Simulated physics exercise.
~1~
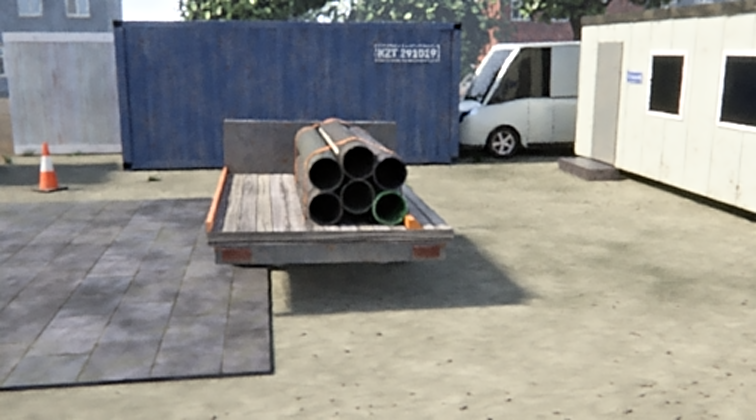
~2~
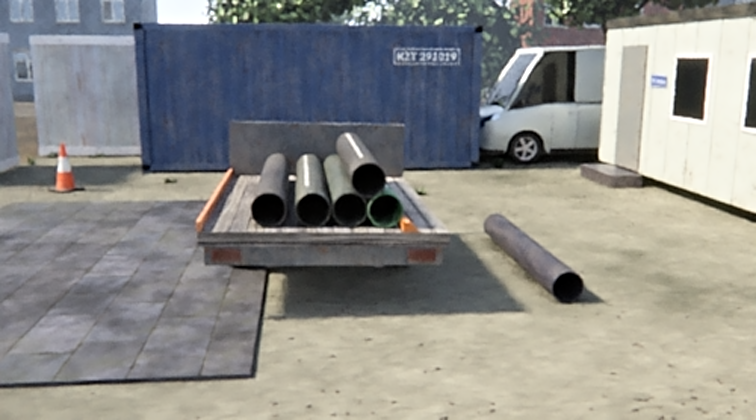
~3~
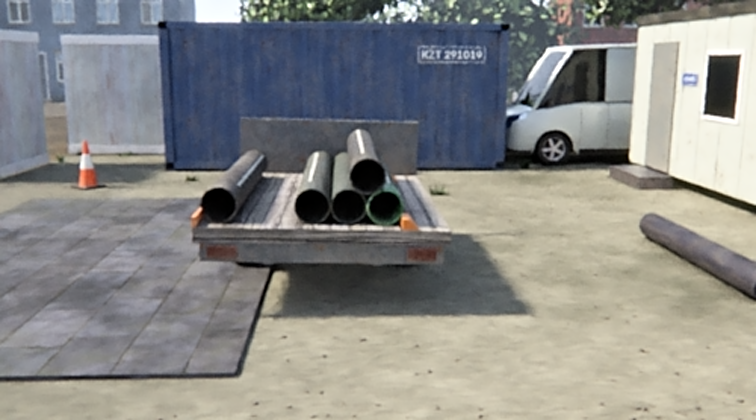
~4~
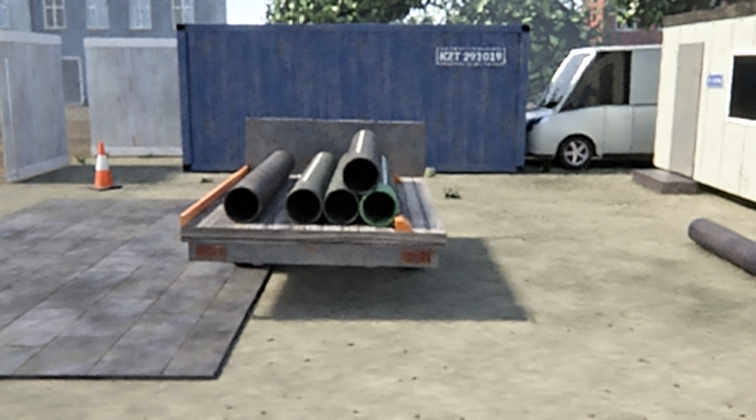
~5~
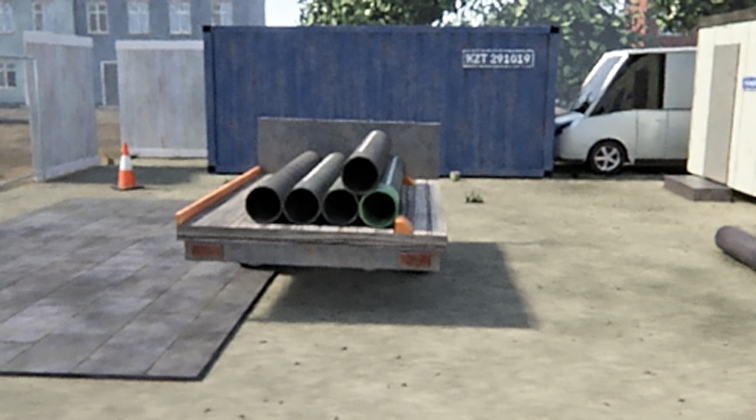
In the video, a strapped stack of steel pipes on a low trailer comes loose, and one dark pipe ends up on the ground to the right while others shift across the deck. The green pipe stays aboard beside the orange chock, with another resting above it.
